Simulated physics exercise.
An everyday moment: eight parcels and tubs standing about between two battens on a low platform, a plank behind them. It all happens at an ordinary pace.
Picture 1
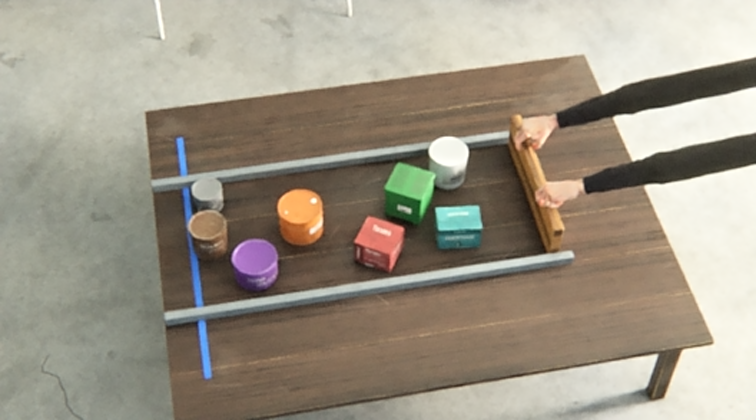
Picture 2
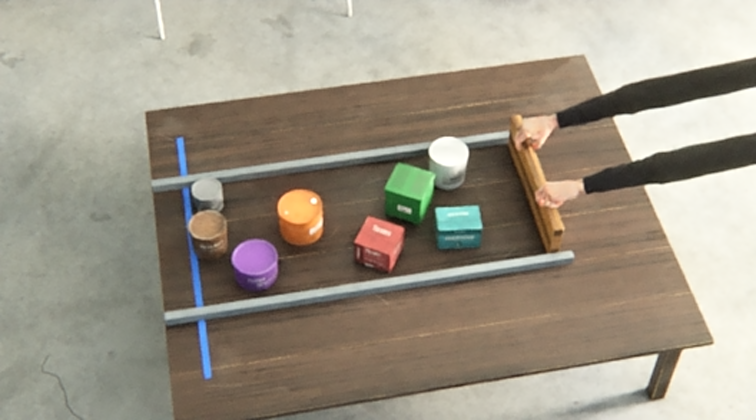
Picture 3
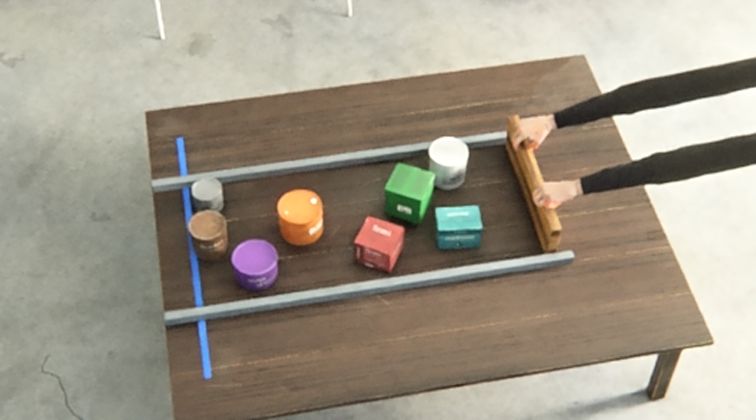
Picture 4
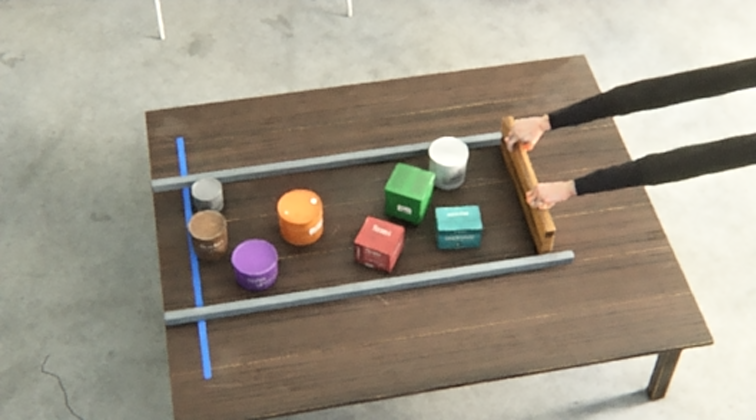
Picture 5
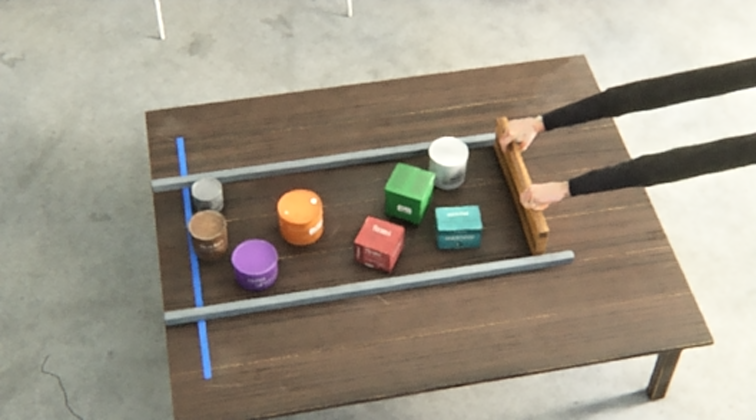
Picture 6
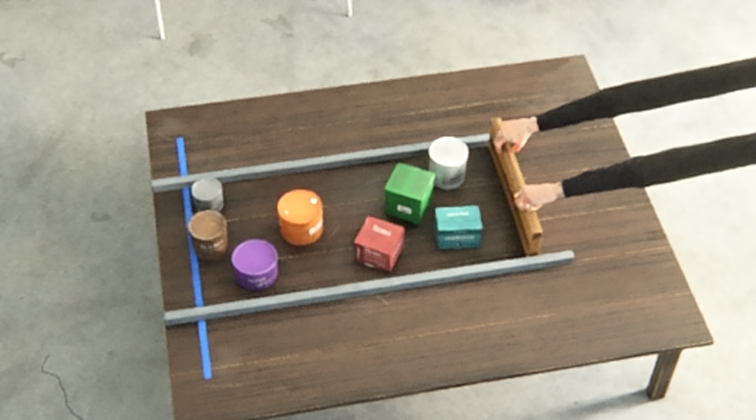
Two hands sliding a wooden plank slightly left along a dark table, toward eight colourful tubs and boxes standing still between grey rails.
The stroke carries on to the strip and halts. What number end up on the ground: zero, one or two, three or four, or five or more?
Here the number that fall off is five or more.
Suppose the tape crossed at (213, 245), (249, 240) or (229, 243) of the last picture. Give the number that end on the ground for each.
In that order 4, 2 and 2.
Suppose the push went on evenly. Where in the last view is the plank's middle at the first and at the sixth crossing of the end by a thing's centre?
At (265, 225) for the first, at (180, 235) for the sixth.
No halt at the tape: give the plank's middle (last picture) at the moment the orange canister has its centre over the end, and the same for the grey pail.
About (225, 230), and (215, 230) for the other.
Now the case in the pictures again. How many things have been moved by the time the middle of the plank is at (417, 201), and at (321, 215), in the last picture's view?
By then 4, and 6.
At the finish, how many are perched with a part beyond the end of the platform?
It comes to 3.
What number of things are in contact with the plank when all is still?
That makes 3.
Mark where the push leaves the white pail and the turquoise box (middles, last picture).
The white pail at (168, 203), the turquoise box at (173, 272).
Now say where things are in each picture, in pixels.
The first frame shows brown pail (209, 236); grey pail (208, 197); purple pail (256, 266); plank (534, 184); tape (193, 248).
The second frame shows grey pail (208, 197); orange canister (301, 218).
The third frame shows purple pail (256, 266); white pail (448, 164).
The fourth frame shows brown pail (209, 236); red box (379, 245).
The fifth frame shows grey pail (208, 197); plank (520, 186).
The sixth frame shows brown pail (209, 236); grey pail (208, 197); purple pail (256, 266); plank (514, 187); tape (193, 248).
Soon after, none off yet; brown pail at rest near (209, 236); grey pail at rest near (208, 197); purple pail at rest near (256, 266).
In the end, the number that fall off is five or more; gone, red box, orange canister, purple pail, grey pail and brown pail.
